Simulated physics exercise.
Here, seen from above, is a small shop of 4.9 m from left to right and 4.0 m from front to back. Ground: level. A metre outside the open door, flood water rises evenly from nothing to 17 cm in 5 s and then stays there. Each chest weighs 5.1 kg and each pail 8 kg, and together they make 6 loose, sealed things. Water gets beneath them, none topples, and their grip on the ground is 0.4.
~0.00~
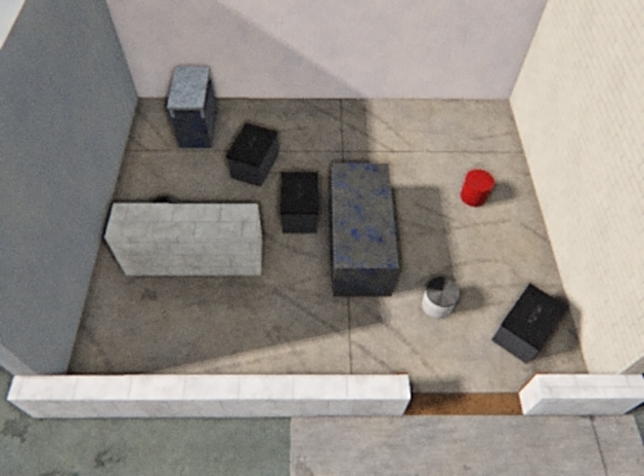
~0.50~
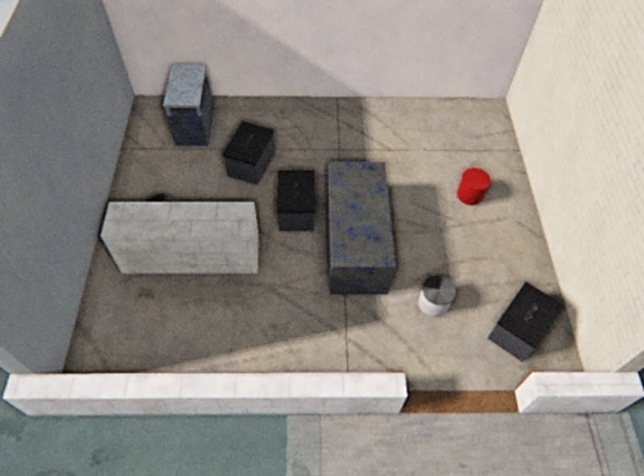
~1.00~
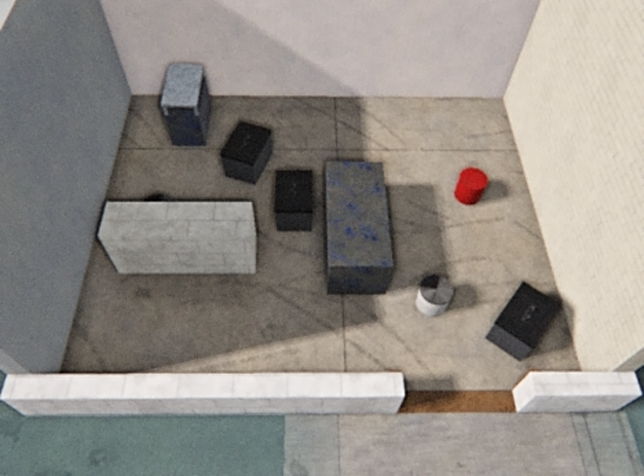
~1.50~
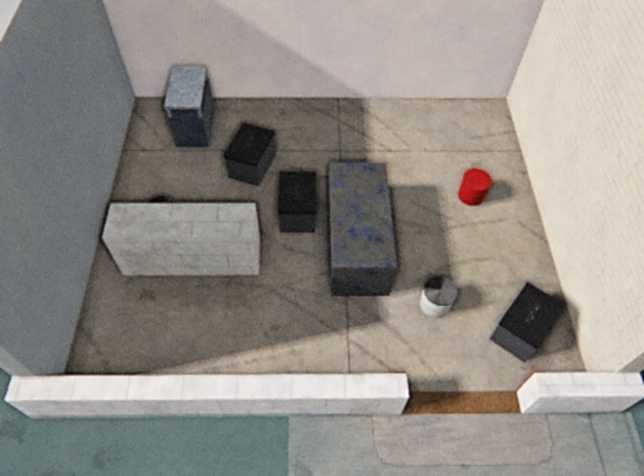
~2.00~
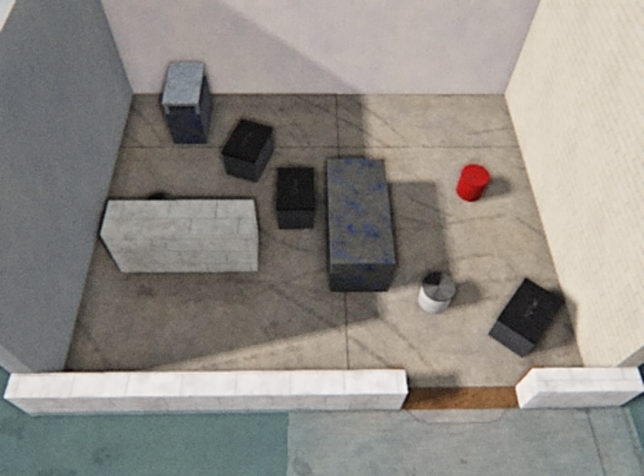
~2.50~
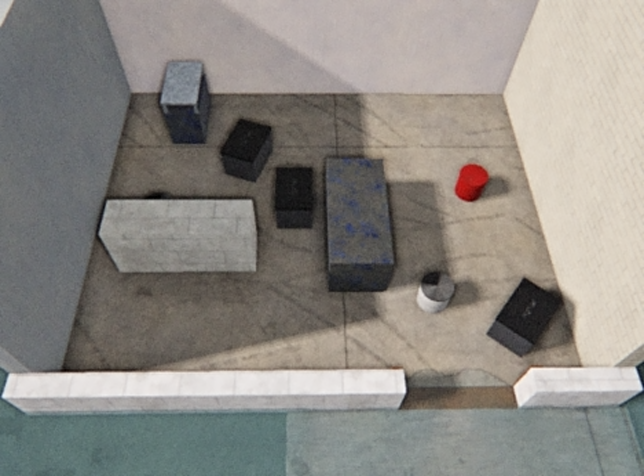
Small walled shop seen from above, blocks, a red pail and a pale cylinder staying still as bluish water spreads outside the doorway.
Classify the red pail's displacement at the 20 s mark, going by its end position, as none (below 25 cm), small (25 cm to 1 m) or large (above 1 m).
Large.
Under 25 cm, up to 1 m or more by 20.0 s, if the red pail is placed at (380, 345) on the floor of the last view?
Result: It remains near its start.
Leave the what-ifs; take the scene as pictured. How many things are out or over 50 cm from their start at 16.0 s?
By my reckoning, 4.
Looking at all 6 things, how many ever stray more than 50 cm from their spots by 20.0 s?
That adds up to 5.
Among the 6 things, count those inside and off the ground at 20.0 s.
5.
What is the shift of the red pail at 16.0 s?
Displacement near 120 cm.
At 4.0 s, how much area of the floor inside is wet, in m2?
2.0 m2.
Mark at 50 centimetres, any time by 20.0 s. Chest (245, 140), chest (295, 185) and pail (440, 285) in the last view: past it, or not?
In turn: Beyond, within, beyond.
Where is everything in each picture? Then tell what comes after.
The red pail at (480, 180) rests on the ground; 0.0 m2 under water; 0 of 6 have shifted, in the first frame.
The red pail at (476, 179), on the bottom; 0.0 m2 under water; 0 of 6 have shifted, in the second frame.
The red pail at (474, 178) rests on the ground; water covers 0.0 m2; 0 of 6 have shifted, in the third frame.
The red pail at (477, 179), on the bottom; 0.0 m2 under water; 0 of 6 have shifted, in the fourth frame.
The red pail at (476, 175) rests on the ground; water covers 0.0 m2; 0 of 6 have shifted, in the fifth frame.
The red pail at (474, 175) rests on the ground; water covers 0.1 m2; 0 of 6 have shifted, in the sixth frame.
After 4.0 s the red pail is near (474, 175), 0.0 m from its start, aground; 0 afloat.
After 9.0 s the red pail is near (471, 160), 0.2 m from its start, aground; 1 afloat.
After 16.0 s the red pail is near (402, 107), 1.3 m from its start, afloat; 6 afloat.
After 20.0 s the red pail is near (248, 158), 2.5 m from its start, aground; 5 afloat.
